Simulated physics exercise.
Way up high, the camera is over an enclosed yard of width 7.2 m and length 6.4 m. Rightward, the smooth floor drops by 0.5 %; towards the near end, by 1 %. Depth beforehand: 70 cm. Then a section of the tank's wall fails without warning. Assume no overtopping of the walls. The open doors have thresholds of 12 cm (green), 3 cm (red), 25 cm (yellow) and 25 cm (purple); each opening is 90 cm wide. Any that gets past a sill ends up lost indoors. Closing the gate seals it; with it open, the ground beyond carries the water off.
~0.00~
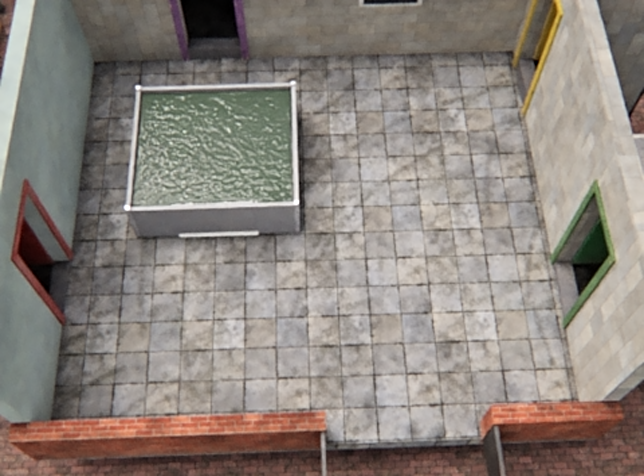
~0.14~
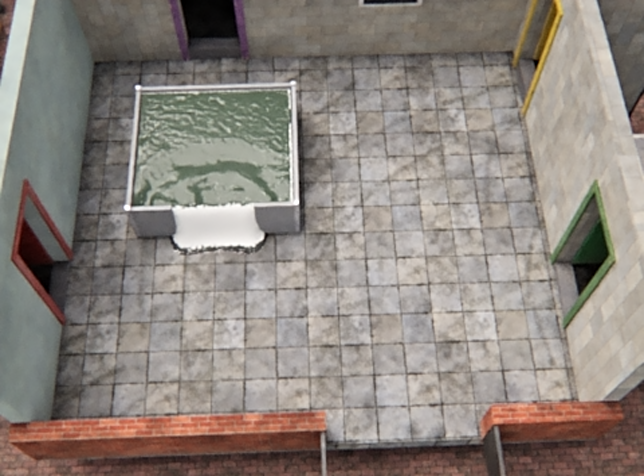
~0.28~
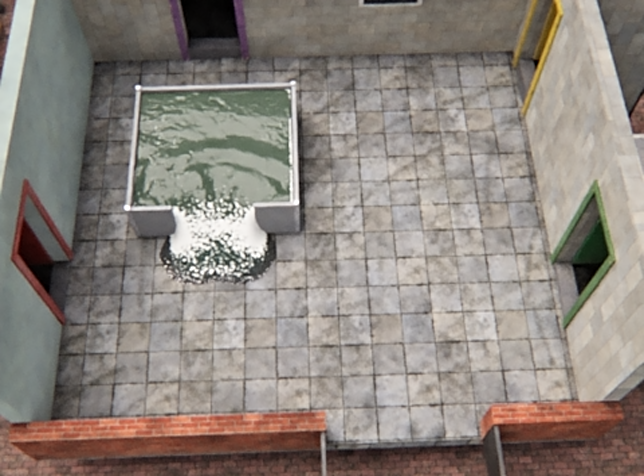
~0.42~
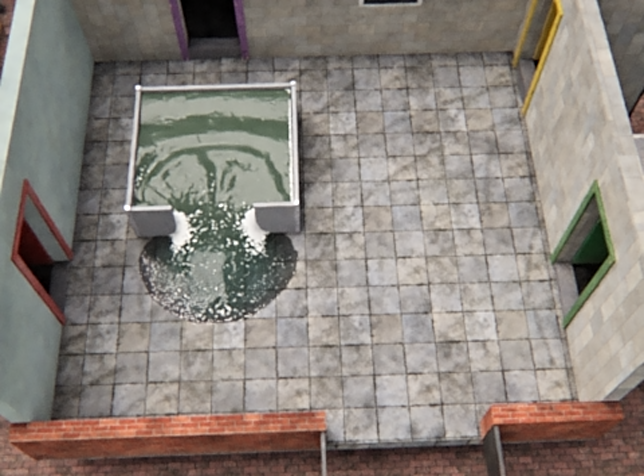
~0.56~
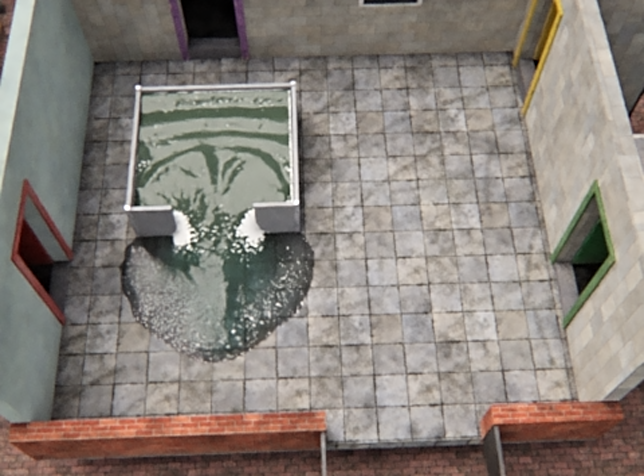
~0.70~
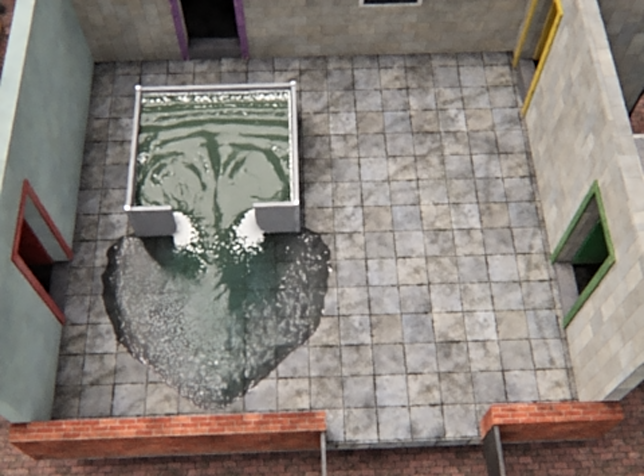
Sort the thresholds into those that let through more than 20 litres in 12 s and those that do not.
Sorted: Green door does not; red door lets more through; yellow door does not; purple door does not.
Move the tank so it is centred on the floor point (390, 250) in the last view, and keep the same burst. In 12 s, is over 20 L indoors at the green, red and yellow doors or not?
Well, against that limit, at green it's within bounds, at red it's within bounds, and at yellow it's within bounds.
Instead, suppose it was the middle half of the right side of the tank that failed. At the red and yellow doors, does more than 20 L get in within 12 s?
Red: Within limit; yellow: Within limit.
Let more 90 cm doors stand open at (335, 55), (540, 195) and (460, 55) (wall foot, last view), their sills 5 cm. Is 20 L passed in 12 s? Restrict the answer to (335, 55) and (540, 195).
Check, in order - pass / pass.
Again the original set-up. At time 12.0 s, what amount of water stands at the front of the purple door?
I'd put it at around 4.0 cm deep.
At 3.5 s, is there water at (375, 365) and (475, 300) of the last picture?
Soaked, untouched.
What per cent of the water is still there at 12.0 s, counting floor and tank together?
That would be close to 78 per cent.
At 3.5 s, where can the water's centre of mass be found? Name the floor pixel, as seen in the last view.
I'd say somewhere around (219, 271).
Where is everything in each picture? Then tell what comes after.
Still water, 70 cm deep, in the tank at (215, 147), in the first frame.
Water pours out at (216, 221) and has run 0.7 m, to (261, 242); typically 10 cm deep outside, 70 cm at the tank's back, in the second frame.
Water pours out at (217, 223) and has run 0.9 m, to (175, 273); typically 13 cm deep outside, 70 cm at the tank's back, in the third frame.
Water pours out at (217, 223) and has run 1.4 m, to (236, 317); typically 9 cm deep outside, 70 cm at the tank's back, in the fourth frame.
The front is at (222, 357), 2.0 m from the gap at (217, 223); 3.9 m2 of floor is under water; 66 cm left at the back of the tank, in the fifth frame.
The front is at (217, 403), 2.7 m from the gap at (217, 223); 5.8 m2 of floor is under water; 59 cm left at the back of the tank, in the sixth frame.
After 1.4 s water covers 25 % of the floor and is deepest (41 cm) near (217, 240); green door not reached, red door 3 cm at the sill, 0 L in, yellow door not reached, purple door not reached.
After 2.2 s water covers 30 % of the floor and is deepest (42 cm) near (50, 436); green door not reached, red door 3 cm at the sill, 0 L in, yellow door not reached, purple door not reached.
After 3.5 s water covers 40 % of the floor and is deepest (28 cm) near (64, 435); green door not reached, red door 9 cm at the sill, 8 L in, yellow door not reached, purple door not reached.
After 7.0 s water covers 70 % of the floor and is deepest (16 cm) near (198, 430); green door 11 cm at the sill, 0 L in, red door 6 cm at the sill, 49 L in, yellow door 2 cm at the sill, 0 L in, purple door 4 cm at the sill, 0 L in.
After 12.0 s water covers 95 % of the floor and is deepest (12 cm) near (515, 114); green door 7 cm at the sill, 0 L in, red door 5 cm at the sill, 74 L in, yellow door 11 cm at the sill, 0 L in, purple door 4 cm at the sill, 0 L in.
